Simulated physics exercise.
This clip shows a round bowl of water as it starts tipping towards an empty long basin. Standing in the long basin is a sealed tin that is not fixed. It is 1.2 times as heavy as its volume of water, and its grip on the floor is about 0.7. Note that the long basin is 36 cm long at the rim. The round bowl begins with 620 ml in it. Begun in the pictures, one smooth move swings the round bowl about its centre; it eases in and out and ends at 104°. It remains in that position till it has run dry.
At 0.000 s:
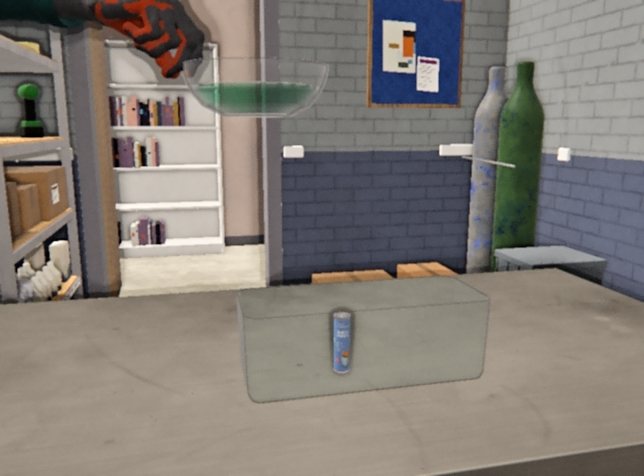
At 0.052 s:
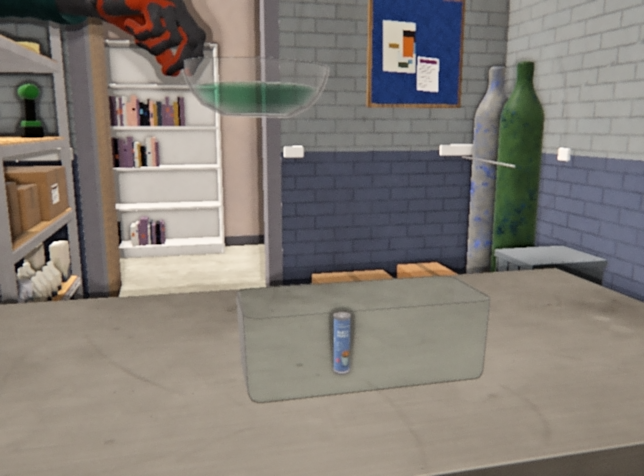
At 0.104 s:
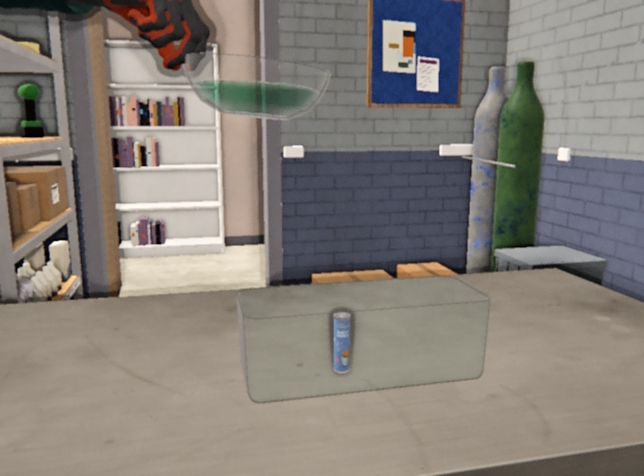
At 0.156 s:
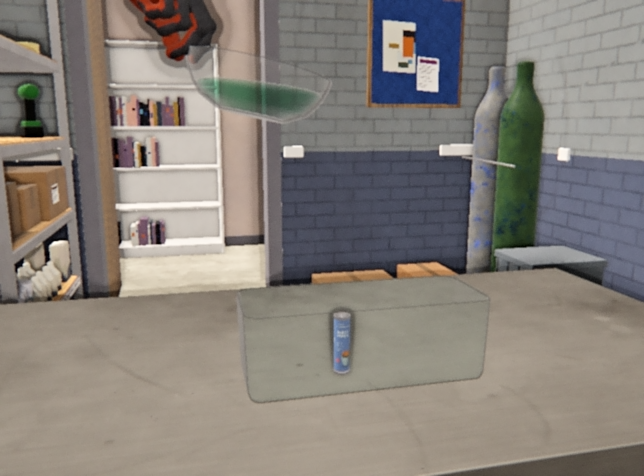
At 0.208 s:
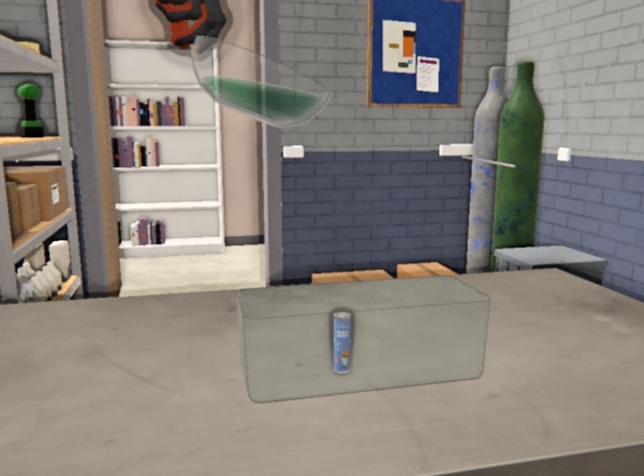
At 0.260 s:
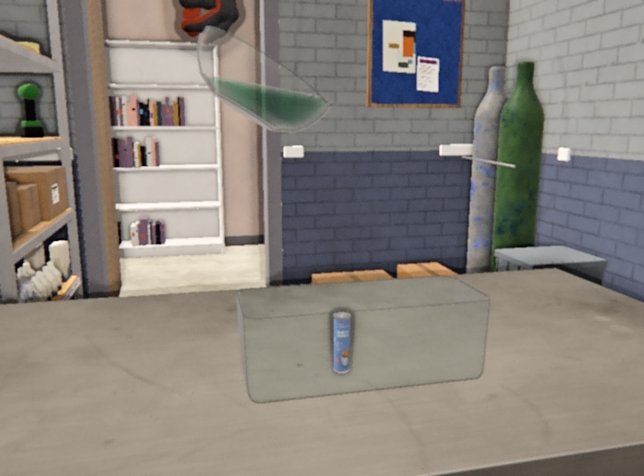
A clear round bowl of green water hung level, then tilted steadily down to the right above a table holding a long empty basin, while a red-and-black hand shifted rightward at its left rim.
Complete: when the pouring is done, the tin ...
... has gone over.
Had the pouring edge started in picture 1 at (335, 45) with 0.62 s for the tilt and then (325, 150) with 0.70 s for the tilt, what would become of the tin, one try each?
Try 1: Tipped over; try 2: Still standing.
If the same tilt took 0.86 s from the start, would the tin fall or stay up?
Result: Tin tipped over.
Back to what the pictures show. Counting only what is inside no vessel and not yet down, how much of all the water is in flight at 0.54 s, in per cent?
Around 84 in a hundred.
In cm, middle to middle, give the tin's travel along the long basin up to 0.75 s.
About 4 cm.
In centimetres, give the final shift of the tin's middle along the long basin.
Roughly 7.5 cm.
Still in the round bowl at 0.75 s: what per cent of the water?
I'd say some 0 per cent remains.
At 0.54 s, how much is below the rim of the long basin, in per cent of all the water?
12 %, give or take.
By 0.54 s the tilt is 91° and 4 per cent is still to pour; the tin stands where it began.
By 0.75 s the tilt is 104° and 0 per cent is still to pour; the tin leans 30°.
By 0.96 s the tilt is 104° and 0 per cent is still to pour; the tin lies on its side.
By 1.20 s the tilt is 104° and 0 per cent is still to pour; the tin lies on its side.
At rest the tin lies on its side.
